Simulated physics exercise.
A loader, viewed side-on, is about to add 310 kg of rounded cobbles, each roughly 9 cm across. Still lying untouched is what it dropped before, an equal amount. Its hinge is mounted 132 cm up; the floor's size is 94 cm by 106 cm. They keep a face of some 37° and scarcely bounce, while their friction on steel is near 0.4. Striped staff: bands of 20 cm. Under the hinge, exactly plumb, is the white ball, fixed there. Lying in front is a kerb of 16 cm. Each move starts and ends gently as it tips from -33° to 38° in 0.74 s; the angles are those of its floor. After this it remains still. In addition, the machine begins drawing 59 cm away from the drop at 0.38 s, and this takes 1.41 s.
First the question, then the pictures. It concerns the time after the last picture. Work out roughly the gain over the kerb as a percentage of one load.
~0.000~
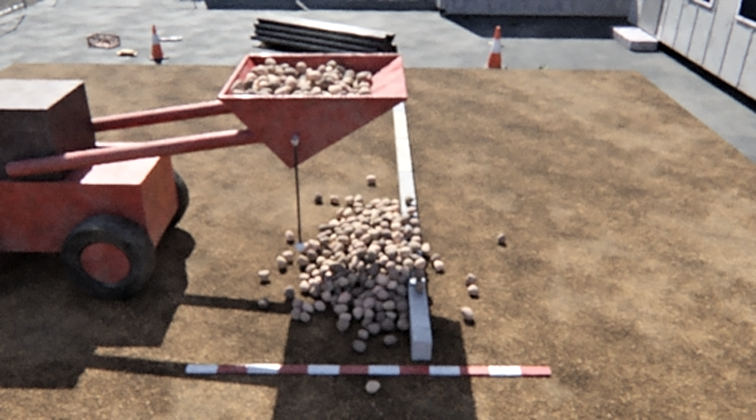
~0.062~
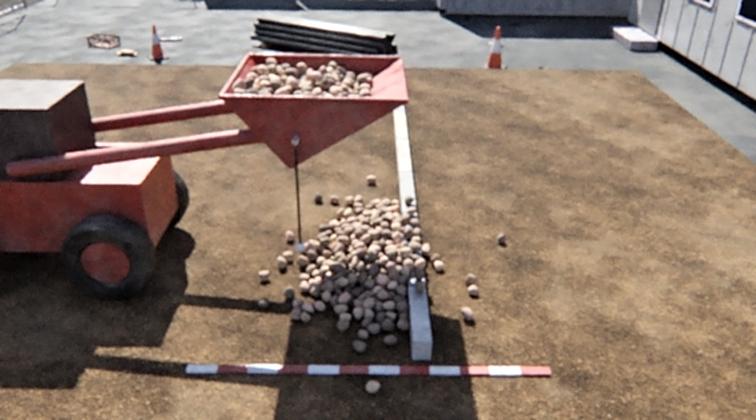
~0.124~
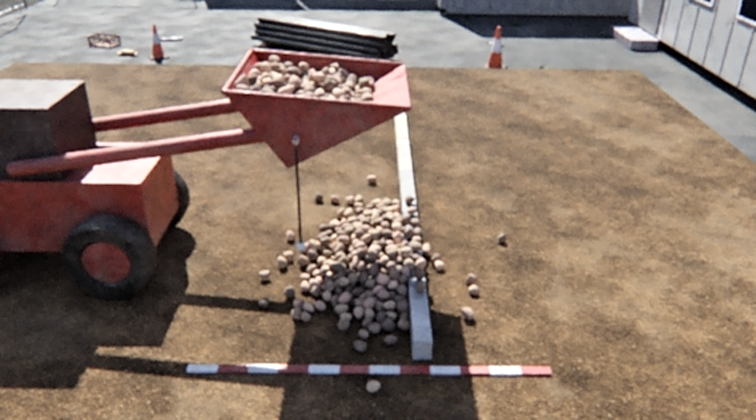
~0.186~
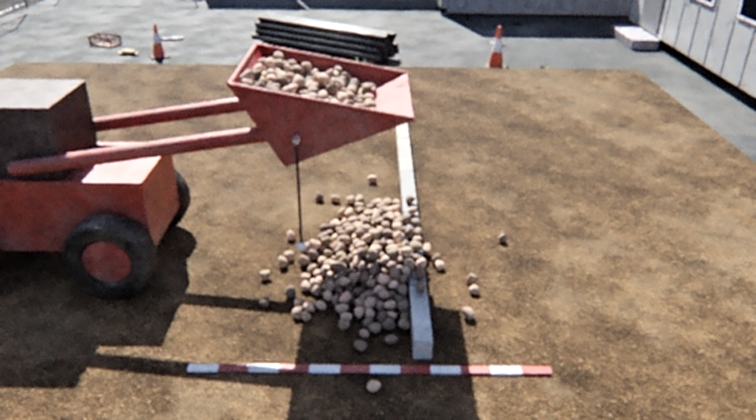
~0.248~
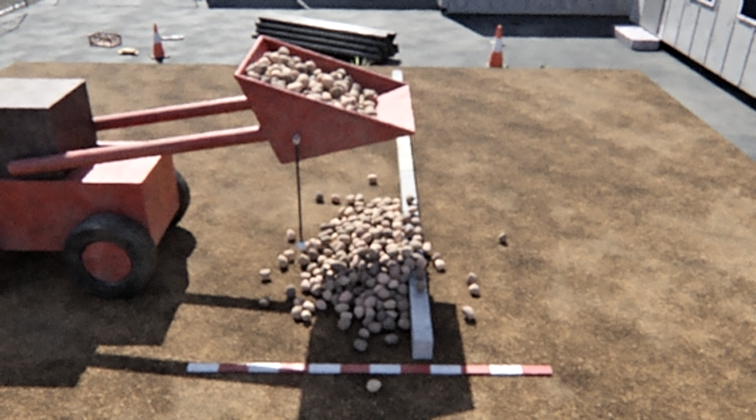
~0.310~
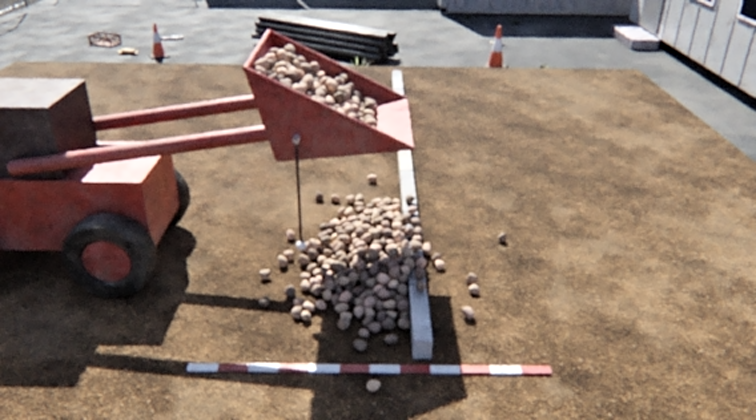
Close to 25 parts in a hundred.
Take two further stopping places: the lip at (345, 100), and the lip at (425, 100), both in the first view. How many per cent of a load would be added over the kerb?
I'd say close to 0 per cent for one and close to 45 per cent for the other, in that order.
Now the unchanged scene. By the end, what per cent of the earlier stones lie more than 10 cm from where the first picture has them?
Roughly 15 % of them.
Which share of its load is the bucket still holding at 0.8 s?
Close to 75 in a hundred is still held.
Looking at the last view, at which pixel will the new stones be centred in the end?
Their middle rests near (381, 251).
After 0.6 s the floor is at 26°; in per cent of one load, 100 in the bucket, 98 on this side of the kerb, 2 over the kerb; the foremost stones are at (454, 264).
After 0.8 s the floor is at 38°; in per cent of one load, 77 in the bucket, 121 on this side of the kerb, 2 over the kerb; the foremost stones are at (454, 264).
After 2.2 s the floor is at 38°; in per cent of one load, 0 in the bucket, 174 on this side of the kerb, 26 over the kerb; the foremost stones are at (589, 258).
After 4.9 s the floor is at 38°; in per cent of one load, 0 in the bucket, 174 on this side of the kerb, 26 over the kerb; the foremost stones are at (594, 258). Net gain over the kerb, 25.
